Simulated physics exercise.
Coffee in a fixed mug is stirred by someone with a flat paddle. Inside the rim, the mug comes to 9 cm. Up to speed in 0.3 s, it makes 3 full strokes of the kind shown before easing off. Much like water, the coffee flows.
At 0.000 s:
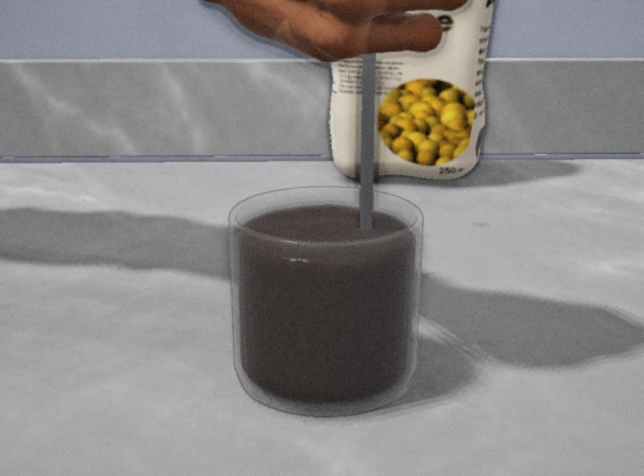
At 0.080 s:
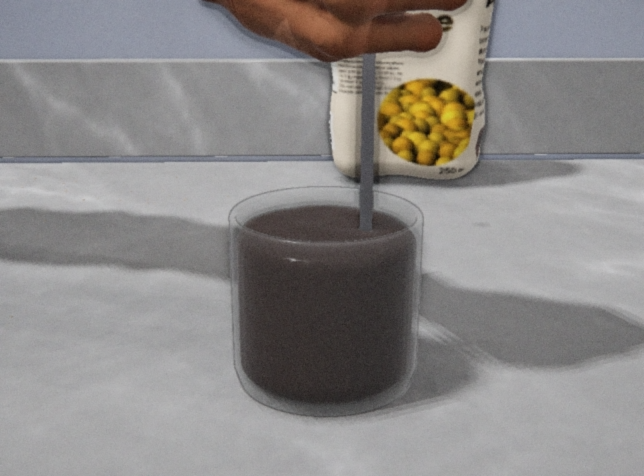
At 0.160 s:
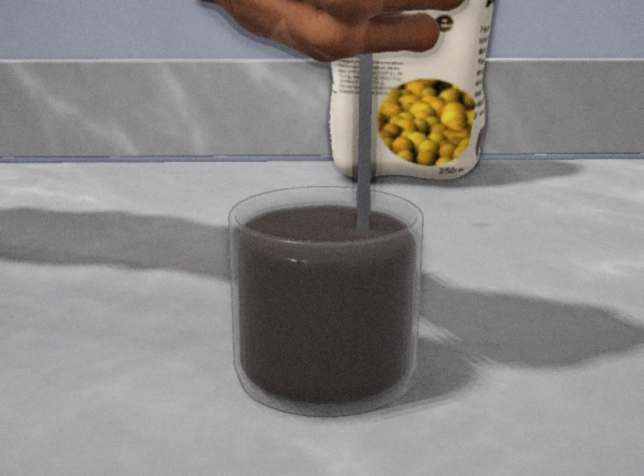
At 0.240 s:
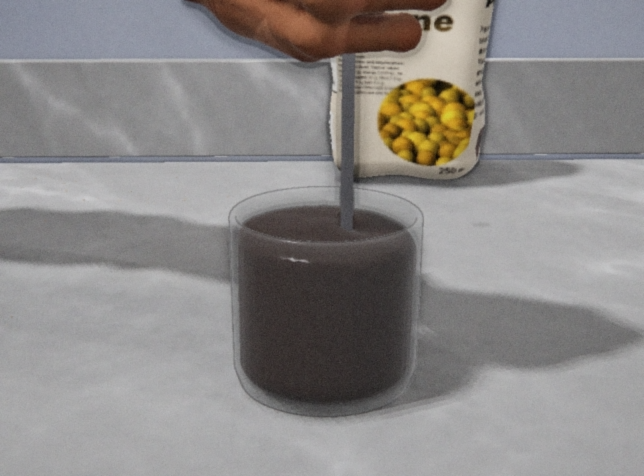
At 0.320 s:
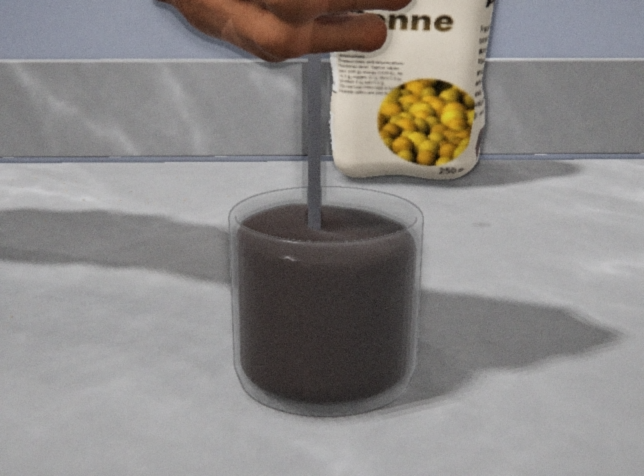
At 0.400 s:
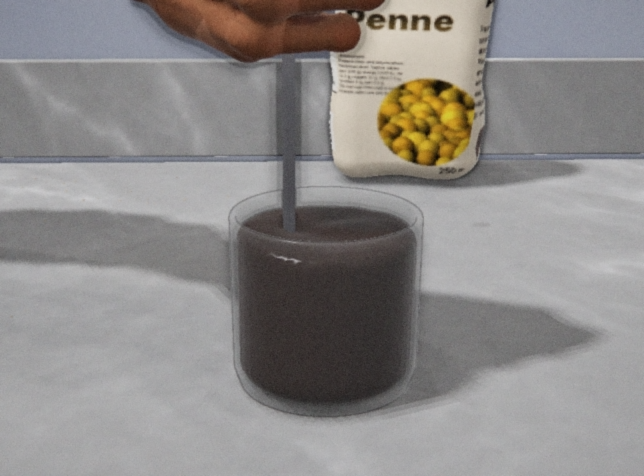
A hand holding a thin grey stick moves it left through coffee in a clear mug.
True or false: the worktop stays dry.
True.
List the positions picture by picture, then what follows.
The stem is at (369, 91); the coffee meets the walls at (237, 232) and (415, 232); the rim runs from (232, 218) to (419, 216), in the first picture.
The stem is at (368, 91); the coffee meets the walls at (236, 233) and (415, 232), in the second picture.
The stem is at (366, 91); the coffee meets the walls at (236, 233) and (413, 232), in the third picture.
The stem is at (348, 92); the coffee meets the walls at (237, 231) and (415, 236), in the fourth picture.
The stem is at (315, 92); the coffee meets the walls at (237, 228) and (415, 234), in the fifth picture.
The stem is at (289, 92); the coffee meets the walls at (238, 229) and (416, 229), in the sixth picture.
By 0.82 s 0 ml is over the rim.
By 1.24 s 0 ml is over the rim.
By 1.65 s 0 ml is over the rim.
By 2.07 s 0 ml is over the rim.
At rest 0 ml is over the rim.
